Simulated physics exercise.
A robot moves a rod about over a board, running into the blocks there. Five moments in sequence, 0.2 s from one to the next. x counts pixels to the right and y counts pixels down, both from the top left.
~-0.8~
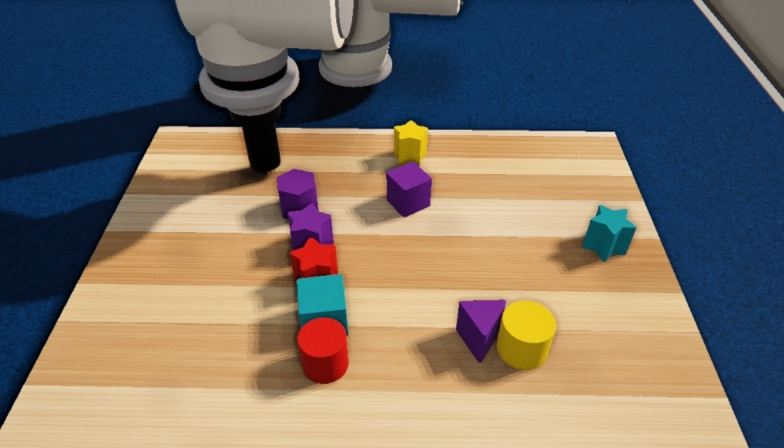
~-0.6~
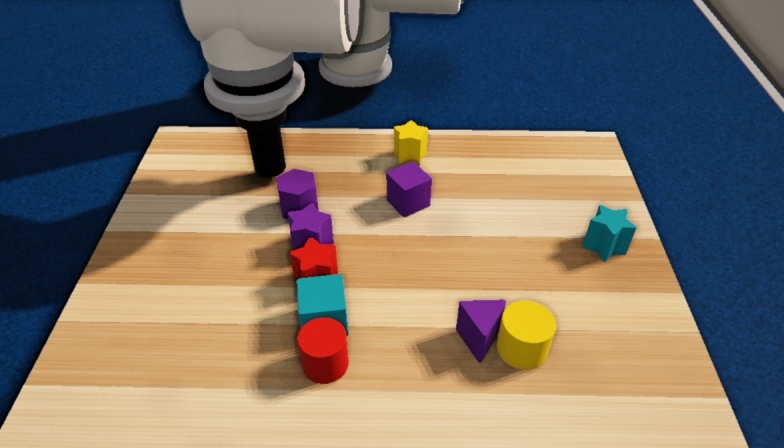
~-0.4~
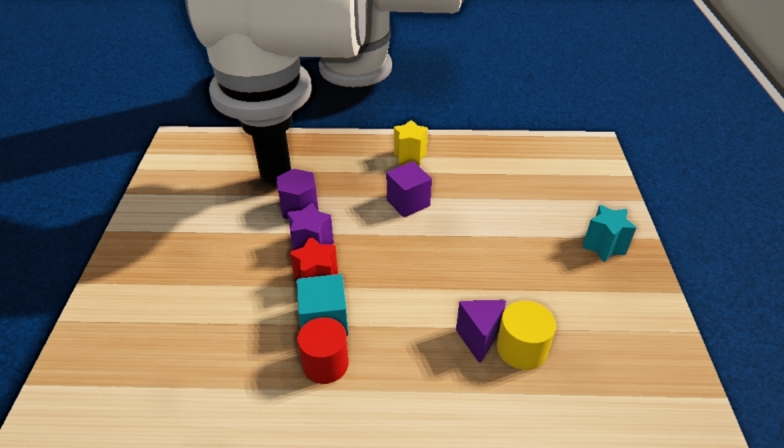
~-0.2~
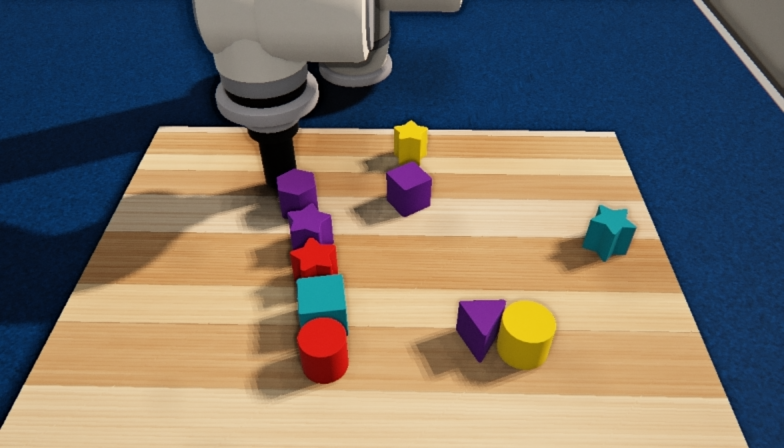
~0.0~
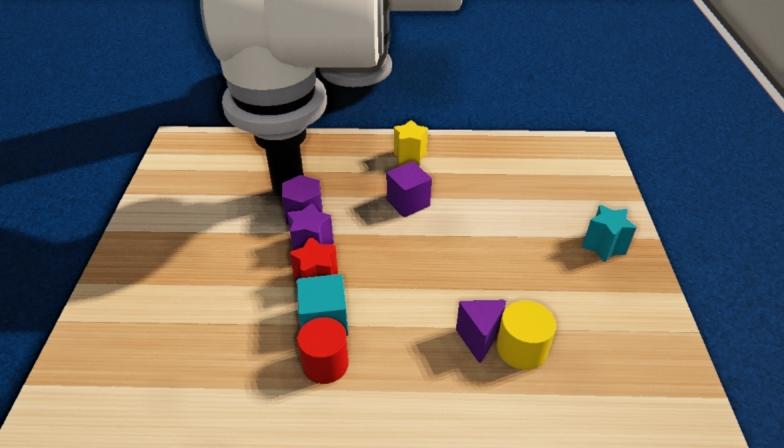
The video shows a robot arm moving a black rod slowly toward a line of purple, red and turquoise blocks on a wooden board, then nudging the purple six-sided block slightly while the other blocks stay still.
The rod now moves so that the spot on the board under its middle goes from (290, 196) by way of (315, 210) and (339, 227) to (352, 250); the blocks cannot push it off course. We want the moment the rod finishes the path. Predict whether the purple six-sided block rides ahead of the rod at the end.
Ahead of the rod.
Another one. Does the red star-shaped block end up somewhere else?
Short answer: Yes.
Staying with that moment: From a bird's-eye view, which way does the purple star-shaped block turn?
Viewed from overhead, the purple star-shaped block winds up turned clockwise.
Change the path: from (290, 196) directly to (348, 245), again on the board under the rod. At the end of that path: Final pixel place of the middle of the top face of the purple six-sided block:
Roughly at (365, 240).
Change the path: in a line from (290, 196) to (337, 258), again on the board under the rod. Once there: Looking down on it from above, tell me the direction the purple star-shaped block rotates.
The sense of turning is clockwise.
On the path given first. One third of the way, rod (314, 201); purple six-sided block (324, 205), turned 15° clockwise; purple star-shaped block (318, 231), turned 30° clockwise; red star-shaped block (311, 259).
Two thirds of the way, rod (338, 218); purple six-sided block (349, 223), turned 20° clockwise; purple star-shaped block (323, 246), turned 70° clockwise; red star-shaped block (300, 271); turquoise square piece (318, 301), turned 10° anticlockwise.
At the end, rod (351, 241); purple six-sided block (371, 246); purple star-shaped block (325, 250), turned 100° clockwise; red star-shaped block (296, 273); turquoise square piece (318, 301), turned 15° anticlockwise.
